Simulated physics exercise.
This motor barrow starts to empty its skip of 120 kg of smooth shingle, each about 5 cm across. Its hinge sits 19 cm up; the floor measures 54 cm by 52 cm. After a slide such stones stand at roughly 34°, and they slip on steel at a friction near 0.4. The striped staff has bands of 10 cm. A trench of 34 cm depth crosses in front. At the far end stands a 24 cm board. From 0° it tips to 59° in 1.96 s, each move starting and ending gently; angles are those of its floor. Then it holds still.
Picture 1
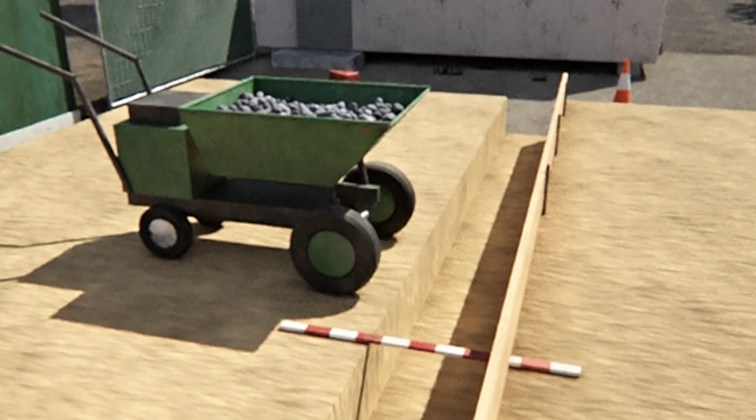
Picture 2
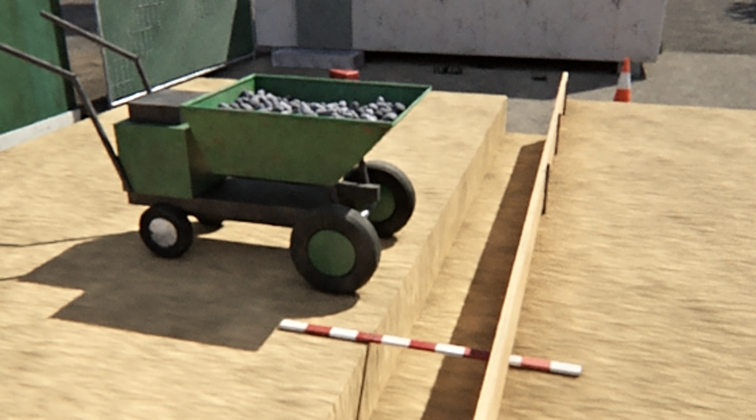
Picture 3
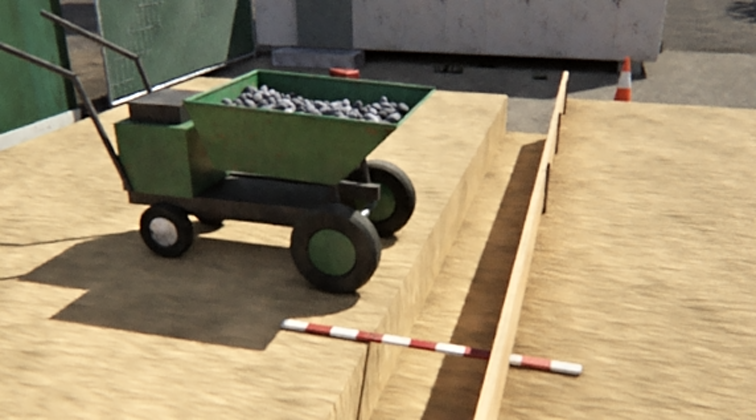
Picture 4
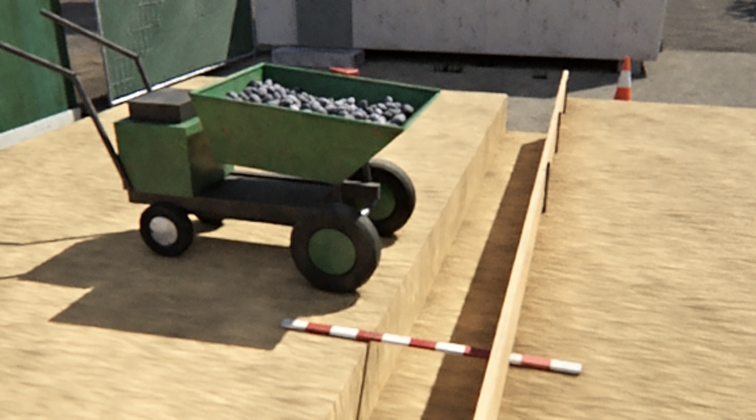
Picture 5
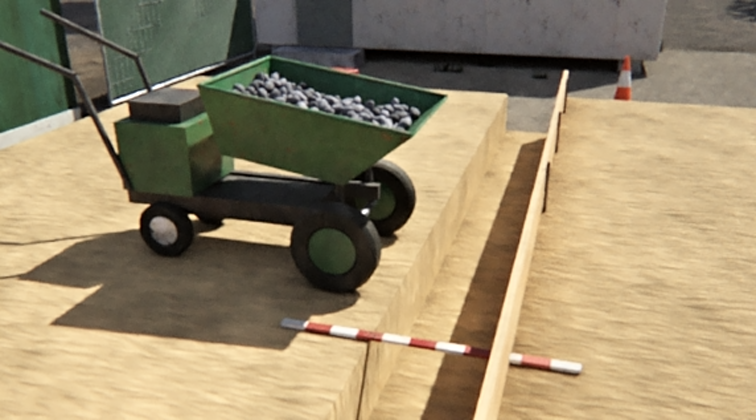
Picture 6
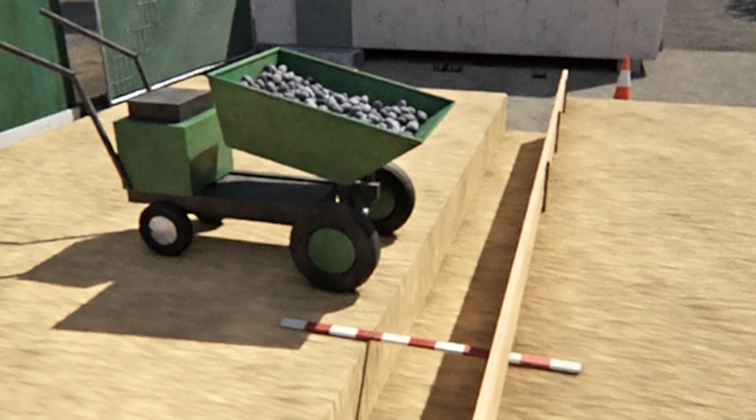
A green skip loaded with grey stones tilts gradually toward the right on a wheeled barrow.
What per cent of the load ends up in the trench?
About 72 per cent.
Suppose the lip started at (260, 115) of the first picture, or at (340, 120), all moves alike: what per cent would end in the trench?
About 85 and 100 per cent.
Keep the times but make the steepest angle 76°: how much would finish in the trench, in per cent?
In that case some 85 per cent.
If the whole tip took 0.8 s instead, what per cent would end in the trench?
It would be near 60 per cent.
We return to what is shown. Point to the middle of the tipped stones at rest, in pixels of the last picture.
Their middle is at about (495, 325).
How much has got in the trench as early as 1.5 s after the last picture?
About 25 per cent by then.
Then, 0.9 s after the last picture the floor is at 50°, 100 % in the skip; the foremost stones are at (477, 189).
Then, 1.5 s after the last picture the floor is at 59°, 60 % in the skip, 23 % in the trench, 17 % past the trench; the foremost stones are at (617, 282).
Then, 1.8 s after the last picture the floor is at 59°, 34 % in the skip, 38 % in the trench, 28 % past the trench; the foremost stones are at (691, 280).
Then, 3.8 s after the last picture the floor is at 59°, 0 % in the skip, 72 % in the trench, 28 % past the trench; the foremost stones are at (745, 293).
